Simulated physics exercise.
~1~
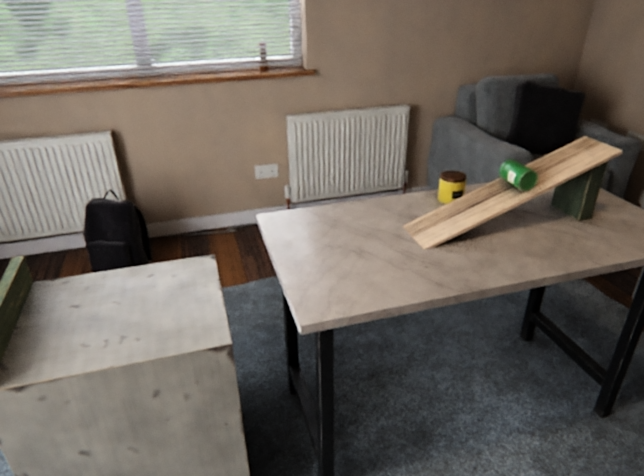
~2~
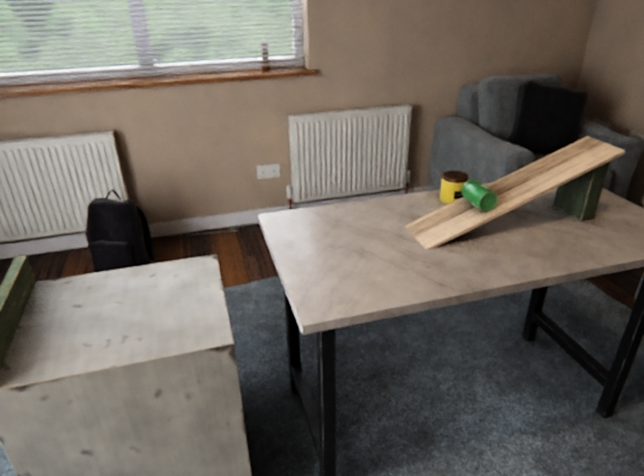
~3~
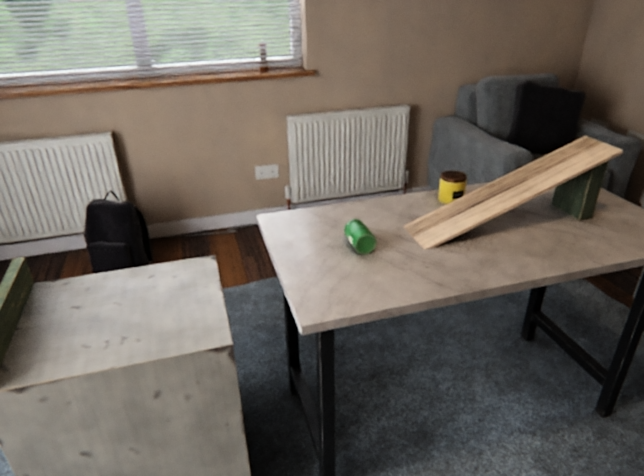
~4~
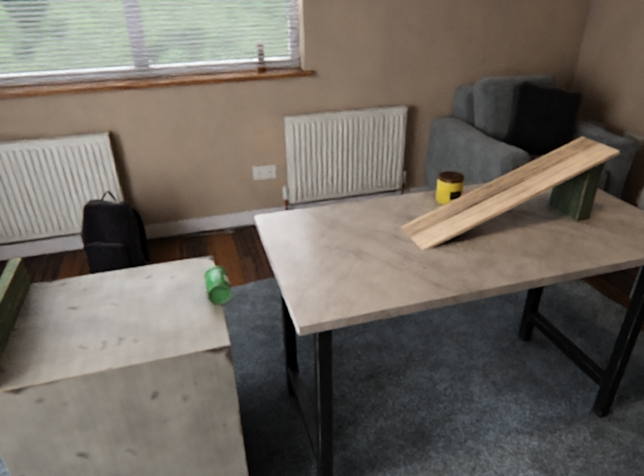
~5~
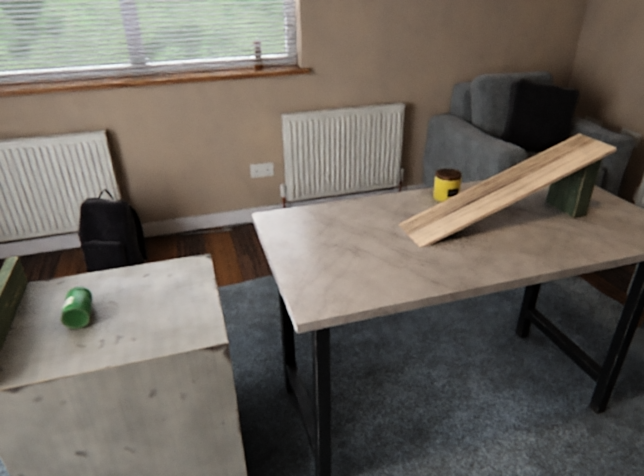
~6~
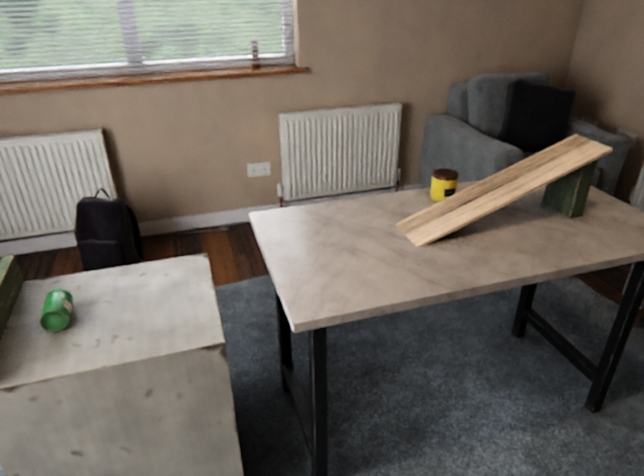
In a carpeted room with a window, radiators and a grey armchair, a slightly swaying view looks down on a pale table with black legs and a lower, pale block-like surface across a gap to the left. A wooden ramp slopes down leftward from a green support, with a yellow jar standing behind it. A green jar lying on its side rolls down the ramp and onward across the tabletop. It crosses the gap and reaches the right edge of the lower surface, then travels left across it. It ends on its side near the green batten at the far left, while the yellow jar stays put.
